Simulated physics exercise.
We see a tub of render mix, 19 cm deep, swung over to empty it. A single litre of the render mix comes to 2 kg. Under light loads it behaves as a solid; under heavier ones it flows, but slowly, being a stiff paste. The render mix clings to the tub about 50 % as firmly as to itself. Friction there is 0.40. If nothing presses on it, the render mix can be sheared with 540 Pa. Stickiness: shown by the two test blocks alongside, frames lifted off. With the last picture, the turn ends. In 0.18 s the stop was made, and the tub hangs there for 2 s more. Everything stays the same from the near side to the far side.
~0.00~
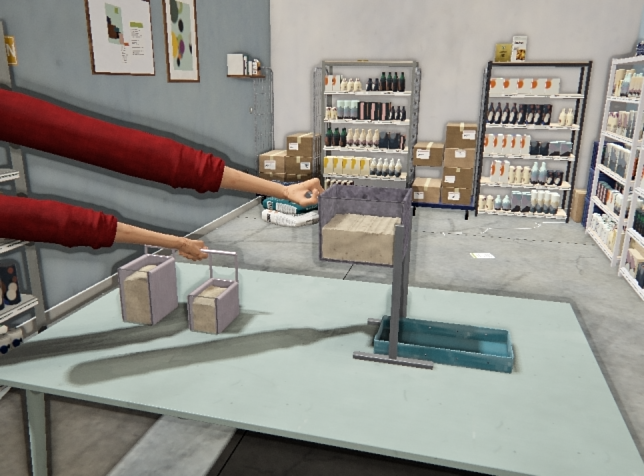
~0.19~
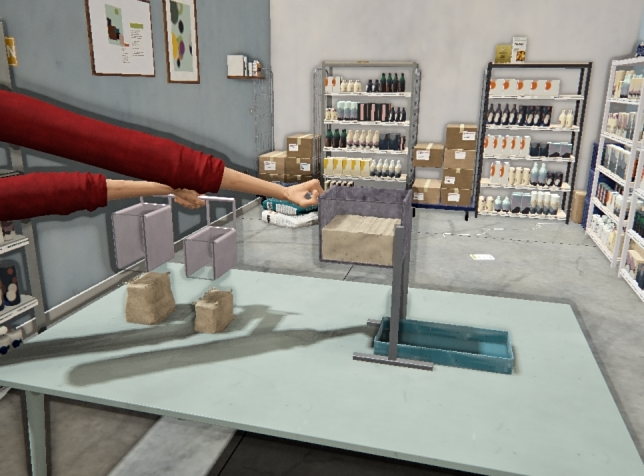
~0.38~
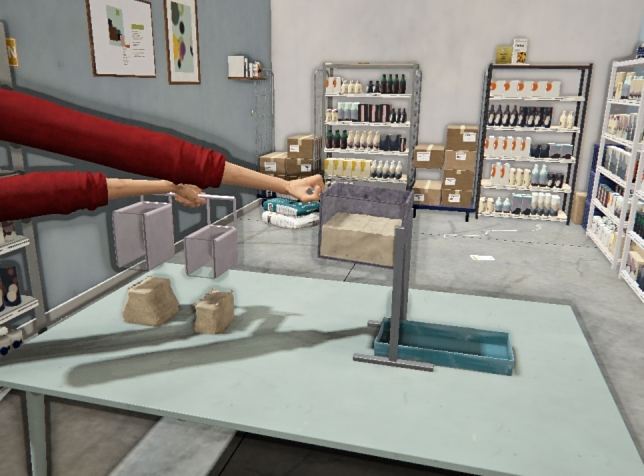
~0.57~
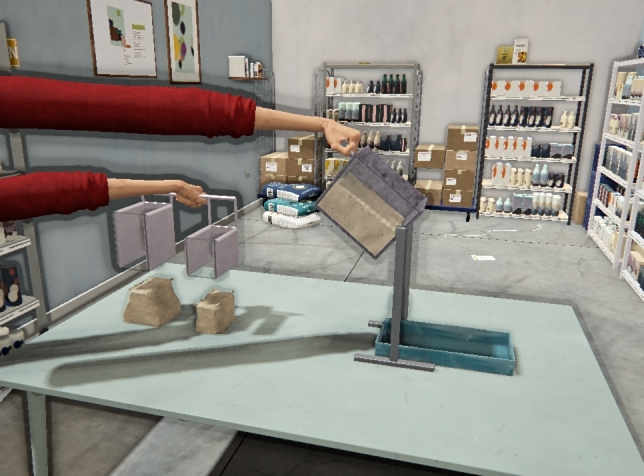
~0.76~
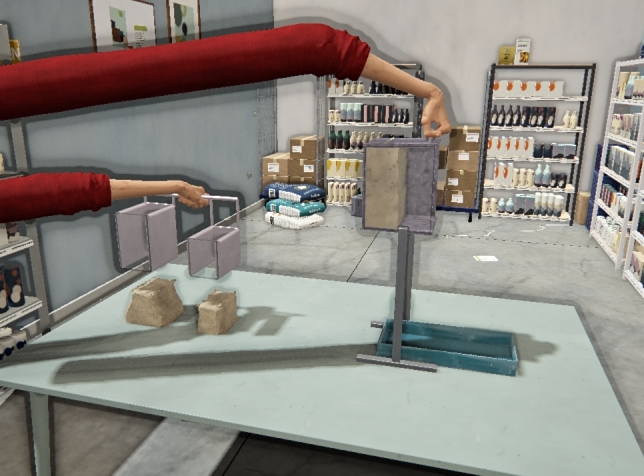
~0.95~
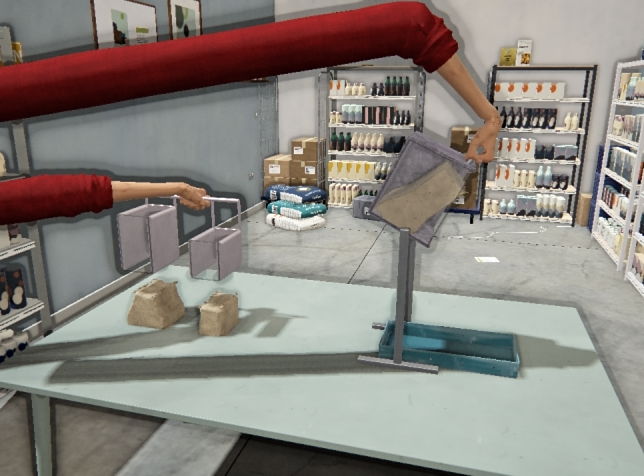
Two lidless, open-sided holders lift off a pair of beige blocks on a pale table, and the left block slumps a little lower. A red-sleeved arm then swings a clear tub of beige mix up and over to the right on its stand, turning it past upright onto its side until its open end slants downward, the mix still inside.
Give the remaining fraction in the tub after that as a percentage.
Close to 0 per cent.
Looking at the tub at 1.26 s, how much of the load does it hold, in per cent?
About 0 %.
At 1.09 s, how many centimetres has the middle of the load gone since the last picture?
The change is near 16 cm.
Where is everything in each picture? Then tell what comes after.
In the first frame, handle-side rim at (321, 197), tilt 0 degrees; highest point of the render mix at (347, 230); test blocks 16 cm, 10 cm high (left to right).
In the second frame, handle-side rim at (321, 198), tilt 0 degrees; highest point of the render mix at (346, 231); test blocks 14 cm, 10 cm high (left to right).
In the third frame, handle-side rim at (324, 194), tilt 4 degrees; highest point of the render mix at (326, 227); test blocks 13 cm, 10 cm high (left to right).
In the fourth frame, handle-side rim at (357, 155), tilt 39 degrees; highest point of the render mix at (338, 184); test blocks 12 cm, 10 cm high (left to right).
In the fifth frame, handle-side rim at (436, 148), tilt 89 degrees; highest point of the render mix at (389, 148); test blocks 12 cm, 10 cm high (left to right).
In the sixth frame, handle-side rim at (473, 173), tilt 116 degrees; highest point of the render mix at (443, 170); test blocks 12 cm, 10 cm high (left to right).
By 1.09 s, the tub is at 116 degrees and holds 34 %.
By 1.26 s, the tub is at 116 degrees and holds 0 %.
By 1.43 s, the tub is at 116 degrees and holds 0 %.
By 1.60 s, the tub is at 116 degrees and holds 0 %.
By 2.95 s, at the end, the tub is at 116 degrees and holds 0 %.
